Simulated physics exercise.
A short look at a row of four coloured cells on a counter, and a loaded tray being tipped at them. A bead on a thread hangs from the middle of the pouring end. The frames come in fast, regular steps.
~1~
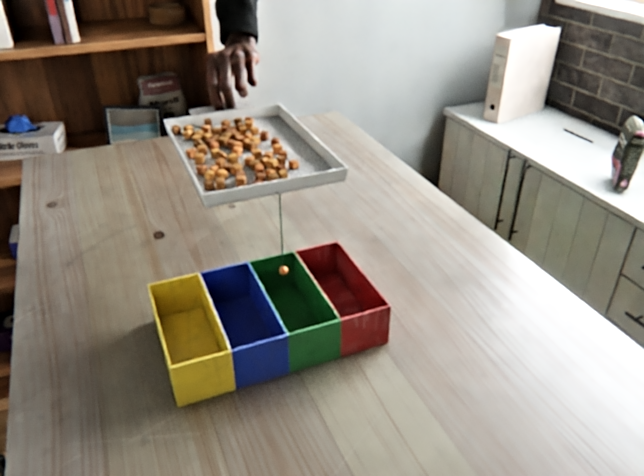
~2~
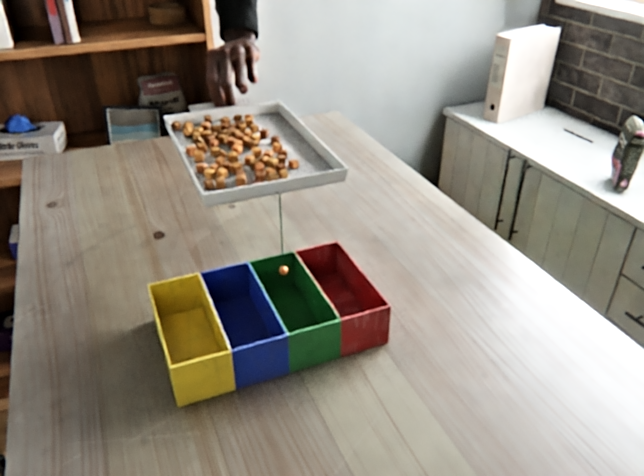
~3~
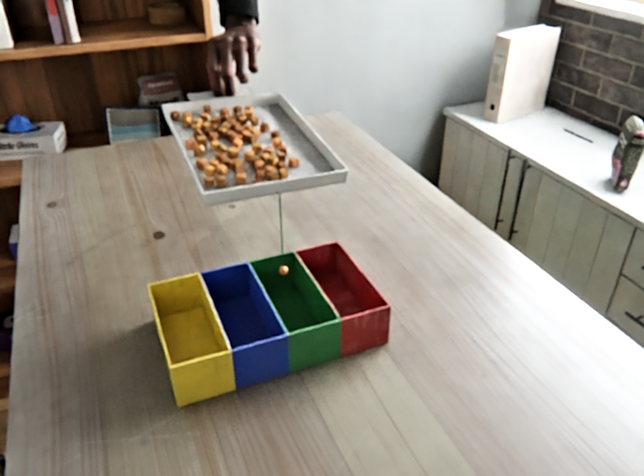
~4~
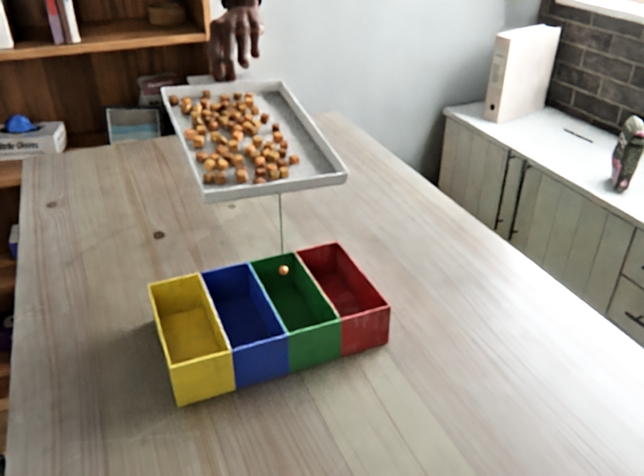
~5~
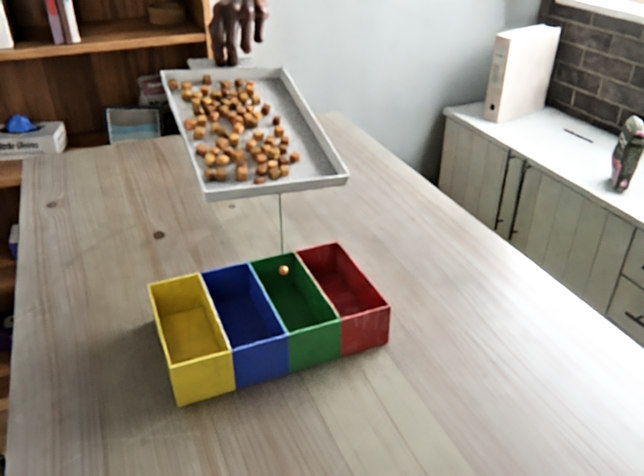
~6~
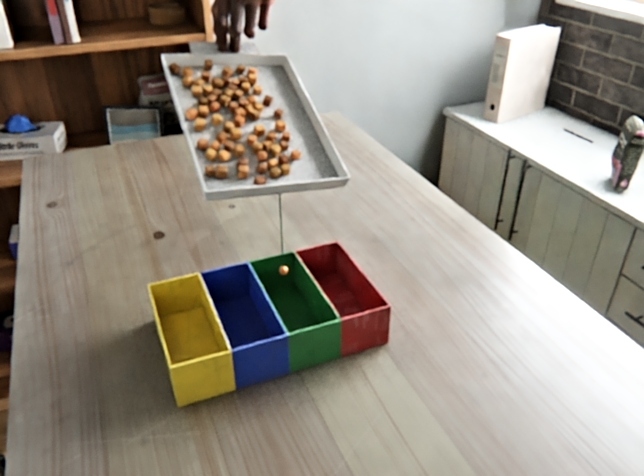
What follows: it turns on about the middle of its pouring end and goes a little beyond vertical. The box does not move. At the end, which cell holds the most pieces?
The red one ends fullest.
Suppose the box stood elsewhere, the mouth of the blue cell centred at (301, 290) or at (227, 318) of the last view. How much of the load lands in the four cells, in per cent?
First some 90, then 70 per cent.
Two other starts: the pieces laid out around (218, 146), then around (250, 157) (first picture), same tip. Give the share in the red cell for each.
Roughly 40 per cent, and 40 per cent.
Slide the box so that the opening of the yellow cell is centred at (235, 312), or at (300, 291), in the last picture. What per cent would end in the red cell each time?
First some 20, then 0 per cent.
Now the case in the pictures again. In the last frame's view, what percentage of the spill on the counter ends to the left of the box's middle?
It comes to 0 per cent or so.
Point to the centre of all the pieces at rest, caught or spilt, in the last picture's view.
Around (339, 327).
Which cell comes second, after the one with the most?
Second comes that green cell.
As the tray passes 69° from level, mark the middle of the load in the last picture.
At about (302, 165).
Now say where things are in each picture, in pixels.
The first picture shows corners of the pouring end at (204, 193) and (345, 167), level; middle of the load at (237, 147), brown sugar cubes; bead on its thread at (283, 271); yellow cell at (203, 375); blue cell at (261, 358); green cell at (315, 342); red cell at (365, 328).
The second picture shows corners of the pouring end at (205, 193) and (346, 168), level; middle of the load at (237, 145).
The third picture shows corners of the pouring end at (205, 192) and (346, 169), tipped barely, lowest at the right corner; middle of the load at (237, 139).
The fourth picture shows corners of the pouring end at (206, 191) and (347, 172), tipped a little, lowest at the right corner; middle of the load at (237, 131).
The fifth picture shows corners of the pouring end at (207, 190) and (348, 174), tipped clearly, lowest at the right corner; middle of the load at (238, 122).
The sixth picture shows corners of the pouring end at (208, 190) and (348, 176), tipped clearly, lowest at the right corner; middle of the load at (239, 114); yellow cell at (203, 375); blue cell at (261, 358); green cell at (315, 342); red cell at (365, 328).
Soon after the last picture, tray tipped steeply; nearly all on the tray; a stray few falling or outside the box.
A little later, tray tipped past a quarter turn; most on the tray; a small part in the red cell; a stray few in the green cell; a stray few falling or outside the box.
Later still, tray tipped past a quarter turn; about half in the red cell; about a quarter in the green cell; a small part in the blue cell; about a quarter falling or outside the box.
At rest, tray tipped past a quarter turn; about half in the red cell; about a quarter in the green cell; a small part in the blue cell; none in the yellow cell; about a quarter outside the box.
